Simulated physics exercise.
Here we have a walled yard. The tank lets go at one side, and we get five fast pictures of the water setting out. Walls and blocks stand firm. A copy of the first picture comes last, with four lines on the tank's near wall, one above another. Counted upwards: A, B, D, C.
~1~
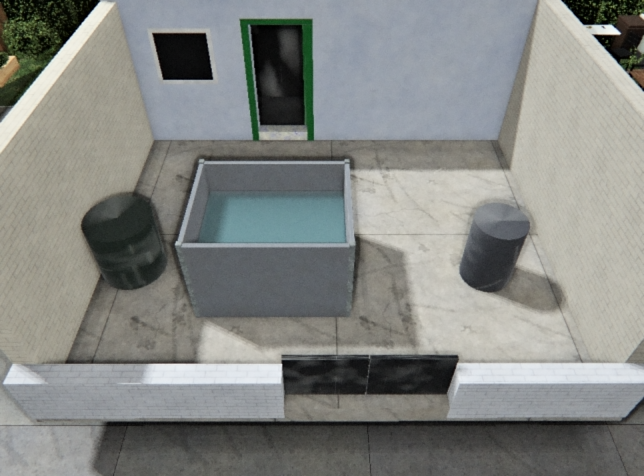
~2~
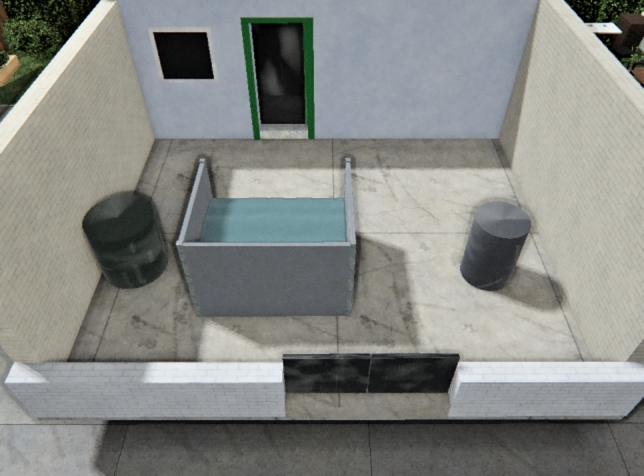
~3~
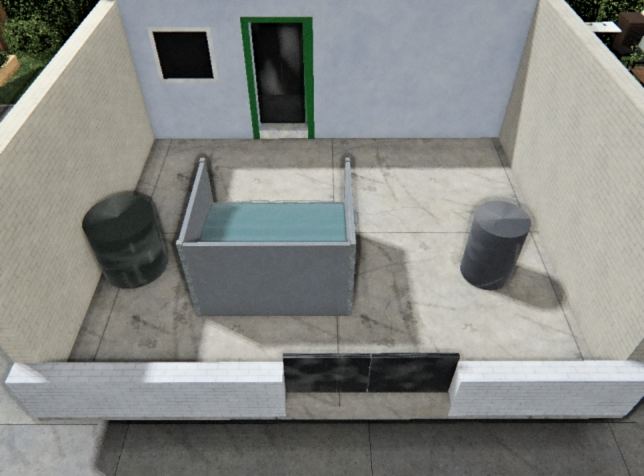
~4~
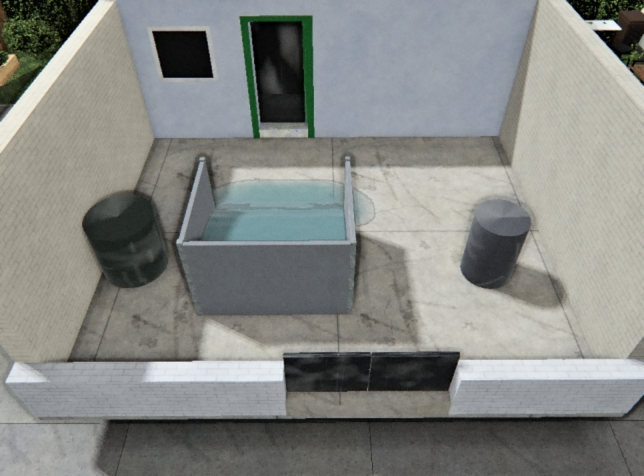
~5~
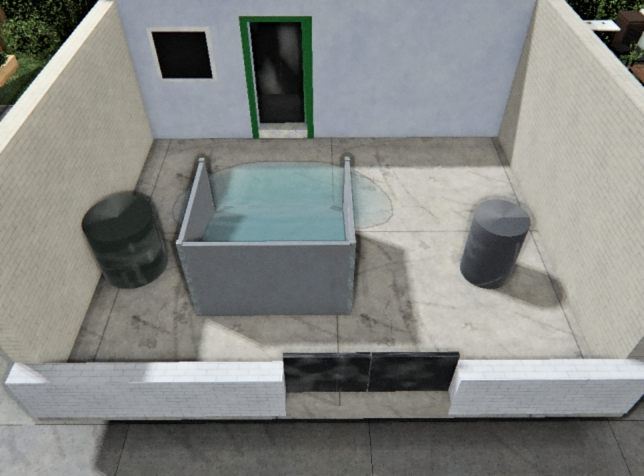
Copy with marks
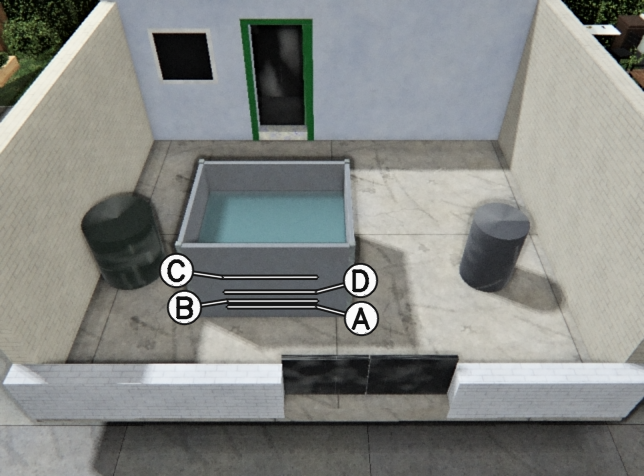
A grey rectangular tank of blue-green water stands left of centre in a walled yard, seen from high above the front by a camera that stays still. Behind it a pale blue wall has a dark window and a green-framed doorway, with dark rounded containers on either side and a black gate in front. The tank's back panel disappears, and water spreads out behind it across the paving, then to both sides.
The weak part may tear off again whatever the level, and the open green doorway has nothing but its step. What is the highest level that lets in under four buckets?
B.
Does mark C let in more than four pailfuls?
Yes, that goes wrong.
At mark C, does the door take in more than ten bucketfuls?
Yes, it does.
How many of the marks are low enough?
Two of them.
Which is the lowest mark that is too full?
That is mark D.
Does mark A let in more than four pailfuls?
No.
On the marked copy, A at (272, 306); B at (271, 301); C at (269, 277); D at (270, 292); from the bottom up A, B, D, C.
If A is chosen, nothing gets over.
If B is chosen, a splash gets over, under a bucket.
If C is chosen, dozens of bucketfuls pour in.
If D is chosen, about 8 bucketfuls get in.
